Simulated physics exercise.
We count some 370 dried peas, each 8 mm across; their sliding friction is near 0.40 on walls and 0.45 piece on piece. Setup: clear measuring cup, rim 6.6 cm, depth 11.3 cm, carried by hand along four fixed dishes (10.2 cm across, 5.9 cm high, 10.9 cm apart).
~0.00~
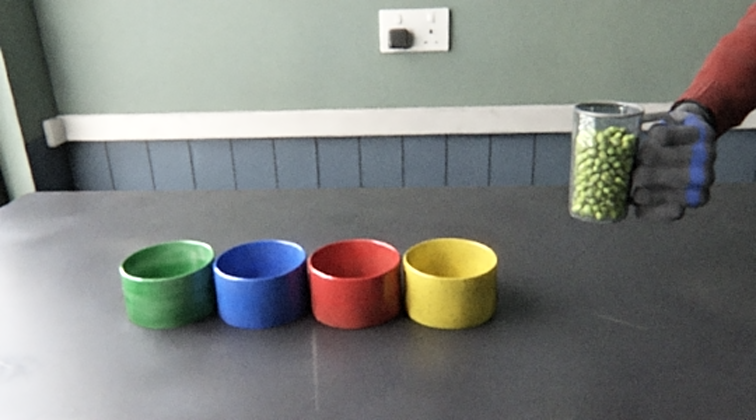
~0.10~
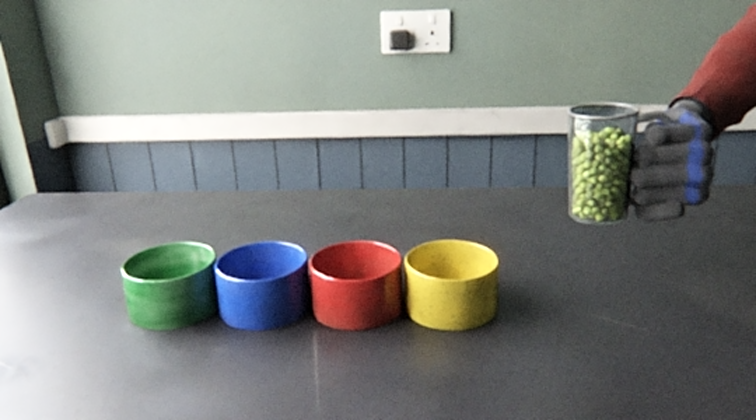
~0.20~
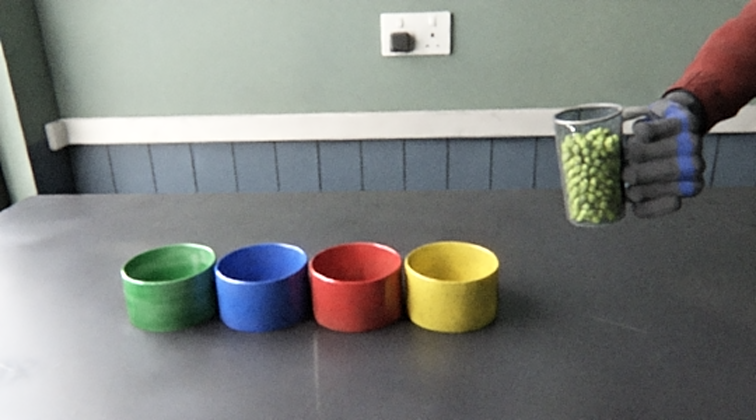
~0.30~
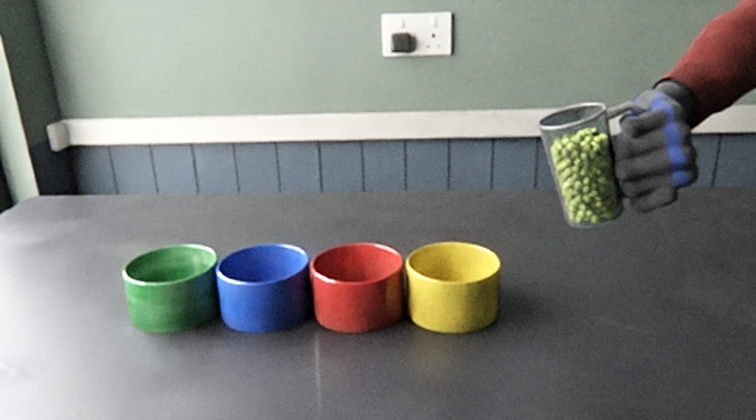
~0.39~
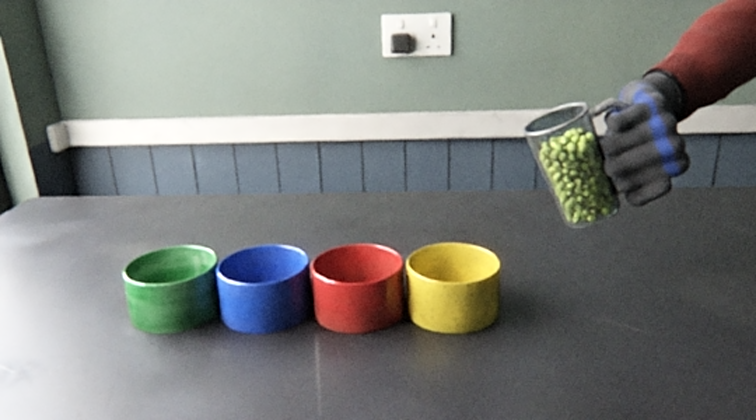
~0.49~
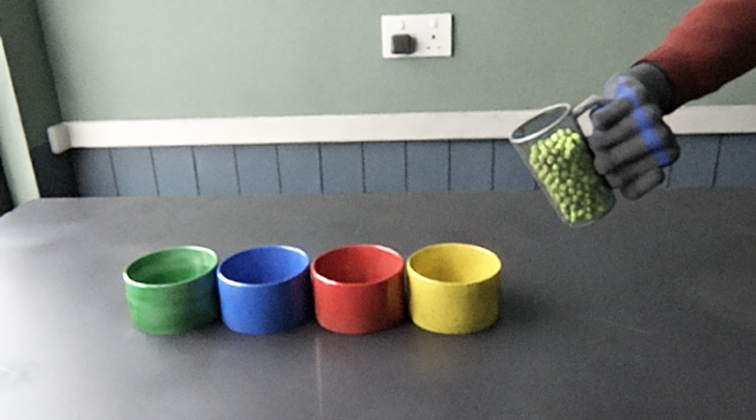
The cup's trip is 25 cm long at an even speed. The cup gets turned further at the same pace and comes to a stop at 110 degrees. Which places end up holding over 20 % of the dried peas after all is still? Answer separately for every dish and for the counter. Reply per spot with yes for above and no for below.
Red dish: Yes, above. Blue dish: No, below. Green dish: No, below. Yellow dish: No, below. Counter: No, below.
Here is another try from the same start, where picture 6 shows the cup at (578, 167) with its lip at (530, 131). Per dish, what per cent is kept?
The red dish keeps 90, the blue one 0, the green one 0 and the yellow one 0.
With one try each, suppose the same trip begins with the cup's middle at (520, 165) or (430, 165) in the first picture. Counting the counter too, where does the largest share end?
The biggest share goes to blue on the first try and green on the second.
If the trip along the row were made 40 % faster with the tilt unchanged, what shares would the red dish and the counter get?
Shares - red 30, counter 10.
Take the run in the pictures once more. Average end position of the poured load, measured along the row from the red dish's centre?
About 1 cm to its left-hand side.
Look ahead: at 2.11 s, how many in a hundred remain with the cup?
Near 20 per cent of the load.
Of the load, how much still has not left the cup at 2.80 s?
0 %.
Then, at 1.46 s, tilt 100 degrees; cup holds 95 %.
After 2.11 s, tilt 110 degrees; cup holds 20 %, red 75 %.
After 2.80 s, tilt 110 degrees; cup holds 0 %, red 90 %, blue 5 %.
By 3.2 s all is still; red 90 %, blue 5 %, green 0 %, yellow 0 %, counter 5 %.
